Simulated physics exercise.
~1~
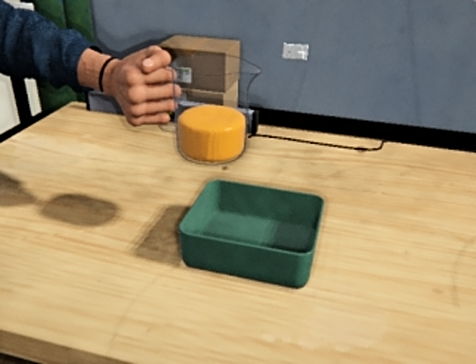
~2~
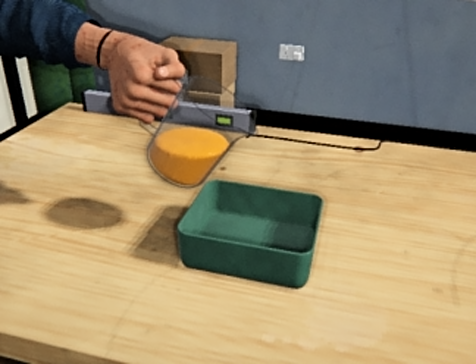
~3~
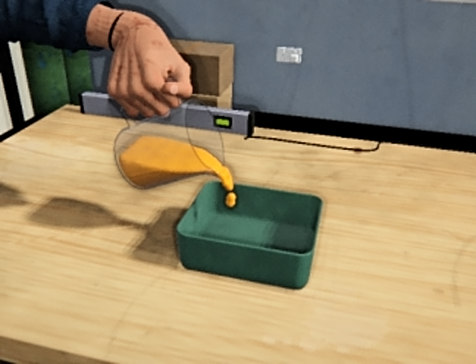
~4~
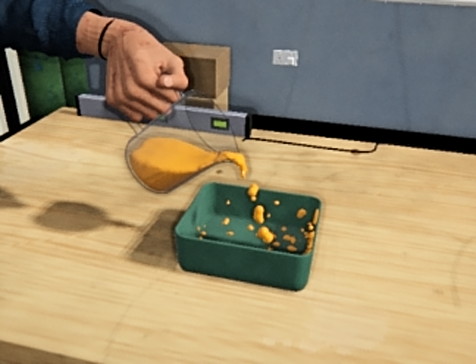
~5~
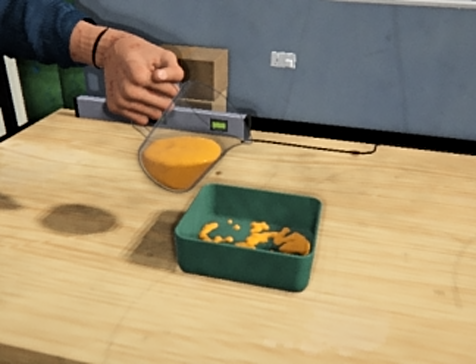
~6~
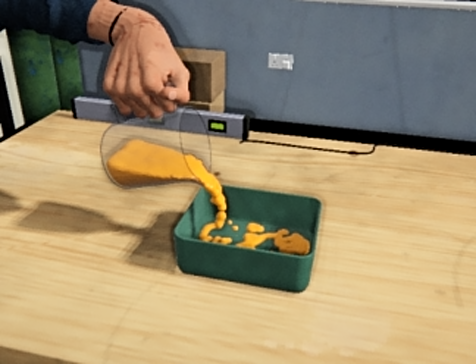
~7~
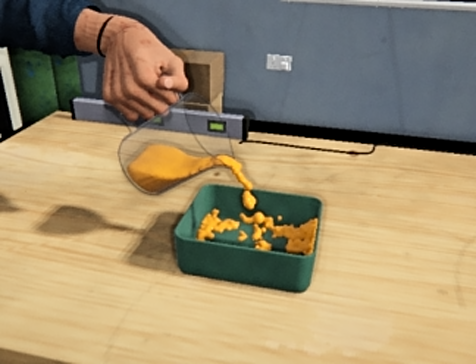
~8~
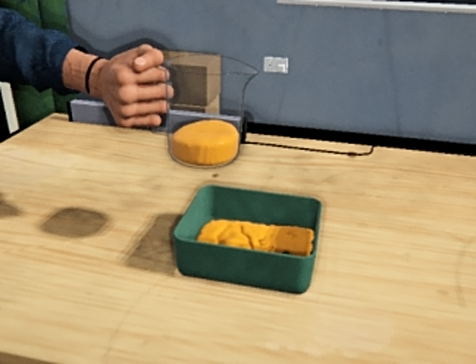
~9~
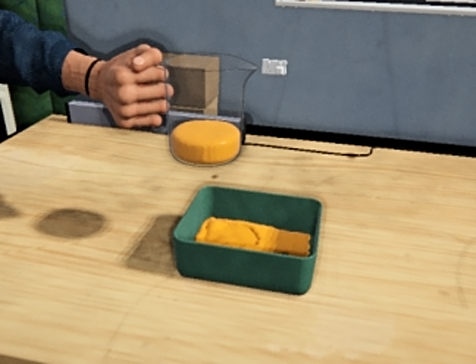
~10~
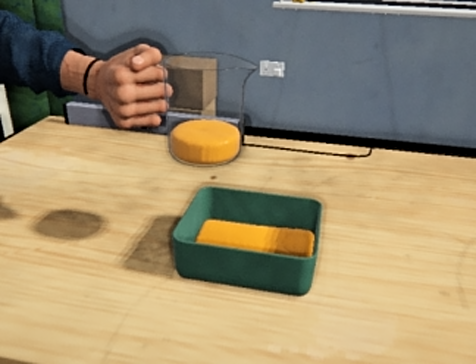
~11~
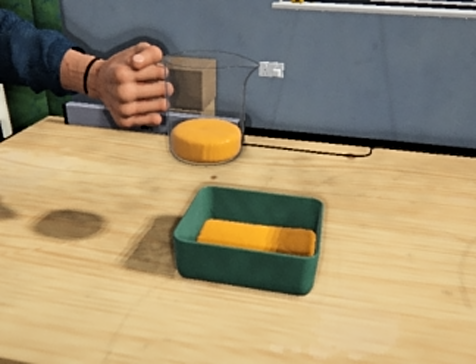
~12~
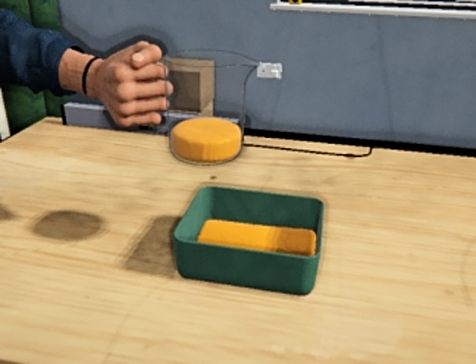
On a wooden table top, a hand tipping a clear pitcher twice, pouring orange juice into a green dish, then holding it level.
